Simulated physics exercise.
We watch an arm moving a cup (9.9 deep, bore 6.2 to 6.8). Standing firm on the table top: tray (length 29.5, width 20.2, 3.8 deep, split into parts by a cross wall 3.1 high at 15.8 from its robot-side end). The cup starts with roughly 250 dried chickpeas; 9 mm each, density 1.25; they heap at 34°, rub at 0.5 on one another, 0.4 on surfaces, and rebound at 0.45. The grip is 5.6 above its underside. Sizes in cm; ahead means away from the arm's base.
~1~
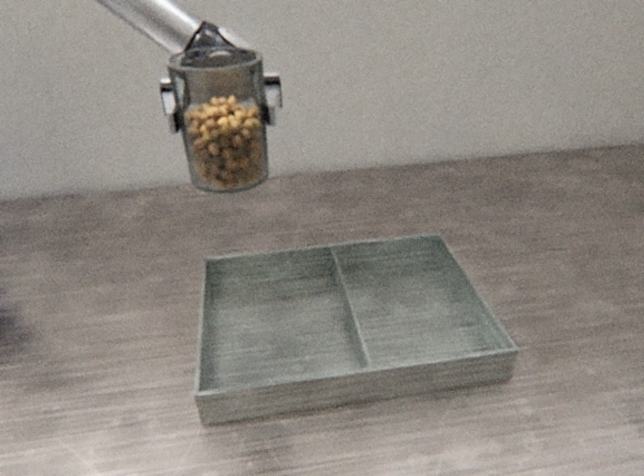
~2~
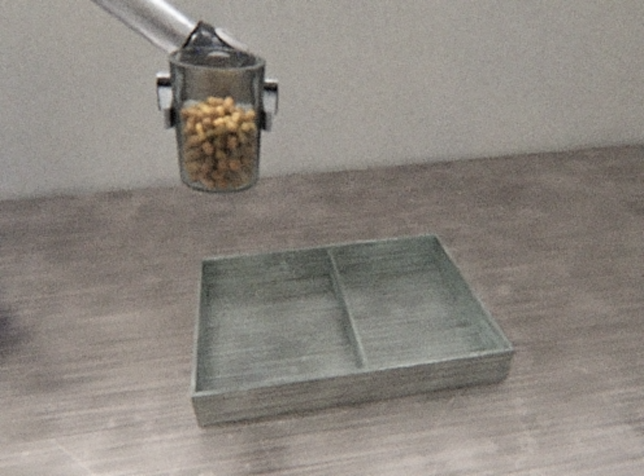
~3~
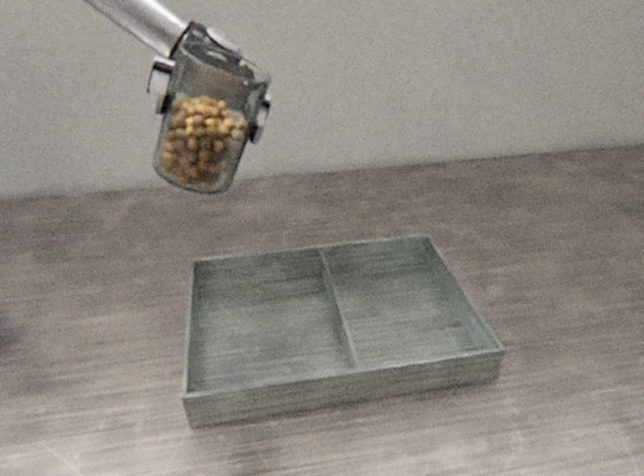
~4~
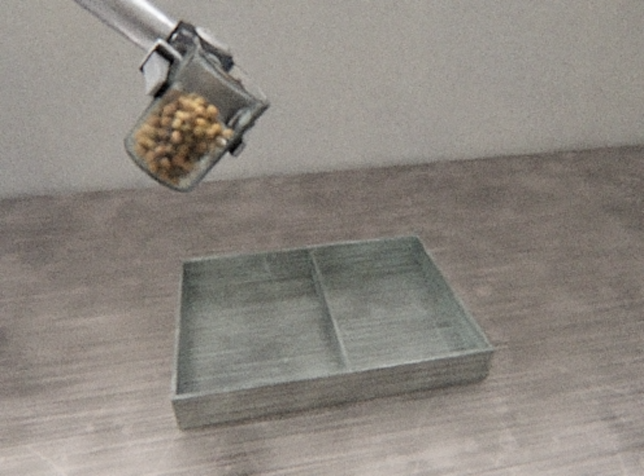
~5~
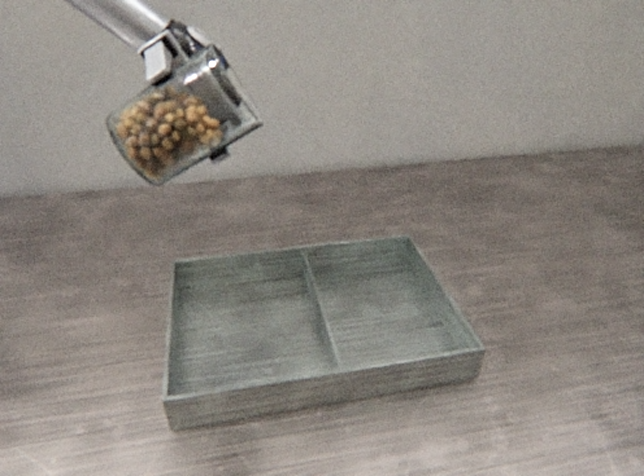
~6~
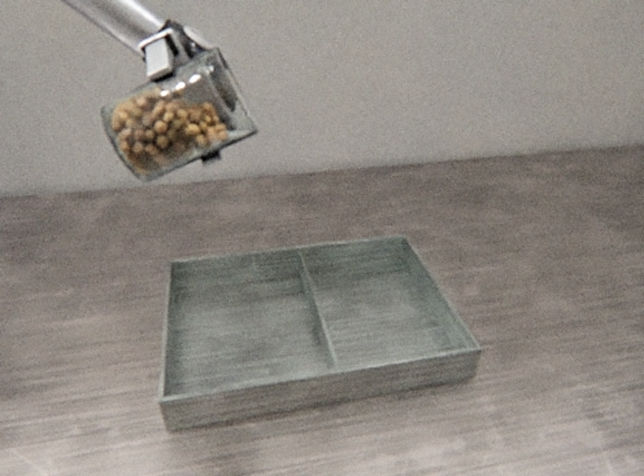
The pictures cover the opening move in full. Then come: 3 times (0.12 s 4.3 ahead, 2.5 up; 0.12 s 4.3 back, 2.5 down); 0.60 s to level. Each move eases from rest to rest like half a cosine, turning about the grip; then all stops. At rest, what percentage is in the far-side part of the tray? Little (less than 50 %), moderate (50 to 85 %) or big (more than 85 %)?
A little share, less than 50 %, ends in the far-side part of the tray.
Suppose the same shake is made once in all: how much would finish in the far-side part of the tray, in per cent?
It would be near 20 per cent.
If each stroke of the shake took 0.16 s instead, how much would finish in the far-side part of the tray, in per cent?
In that case some 10 per cent.
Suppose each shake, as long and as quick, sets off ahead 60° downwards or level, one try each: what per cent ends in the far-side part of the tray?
Some 0 and 15 per cent.
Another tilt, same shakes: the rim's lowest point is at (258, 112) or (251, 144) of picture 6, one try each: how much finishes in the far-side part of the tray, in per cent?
Some 10 and 70 per cent.
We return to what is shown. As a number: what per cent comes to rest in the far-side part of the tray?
Some 30 per cent.
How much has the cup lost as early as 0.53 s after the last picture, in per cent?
Some 50 per cent.
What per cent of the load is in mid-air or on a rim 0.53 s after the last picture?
Some 17 per cent.
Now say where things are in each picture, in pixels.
In the first frame, cup middle at (224, 122), level; upper third of the load around (224, 123), from x 190 to 260, top at y 105; 248 in the cup.
In the second frame, cup middle at (219, 123), tilted 6° forward; upper third of the load around (219, 124), from x 185 to 255, top at y 105.
In the third frame, cup middle at (208, 123), tilted 23° forward; upper third of the load around (201, 123), from x 165 to 245, top at y 105.
In the fourth frame, cup middle at (195, 121), tilted 44° forward; upper third of the load around (180, 117), from x 140 to 230, top at y 95.
In the fifth frame, cup middle at (185, 119), tilted 61° forward; upper third of the load around (162, 113), from x 125 to 215, top at y 90.
In the sixth frame, cup middle at (180, 119), tilted 67° forward; upper third of the load around (156, 112), from x 115 to 220, top at y 90; 248 in the cup.
Then, 0.53 s after the last picture, tilted 67° forward, highest piece 26 above the table; 128 in the cup, 51 in the far-side part, 27 in the robot-side part, 42 in flight or on a rim.
Then, 1.06 s after the last picture, tilted 27° forward, highest piece 27 above the table; 102 in the cup, 74 in the robot-side part, 71 in the far-side part, 1 in flight or on a rim.
Then, 1.52 s after the last picture, level, highest piece 25 above the table; 102 in the cup, 74 in the robot-side part, 71 in the far-side part, 1 on the table or floor.
Then, 2.57 s after the last picture, level, highest piece 25 above the table; 102 in the cup, 74 in the robot-side part, 71 in the far-side part, 1 on the table or floor.
Final count, 102 in the cup, 74 in the robot-side part, 71 in the far-side part, 1 on the table or floor. That is 29 % in the far-side part of the tray.
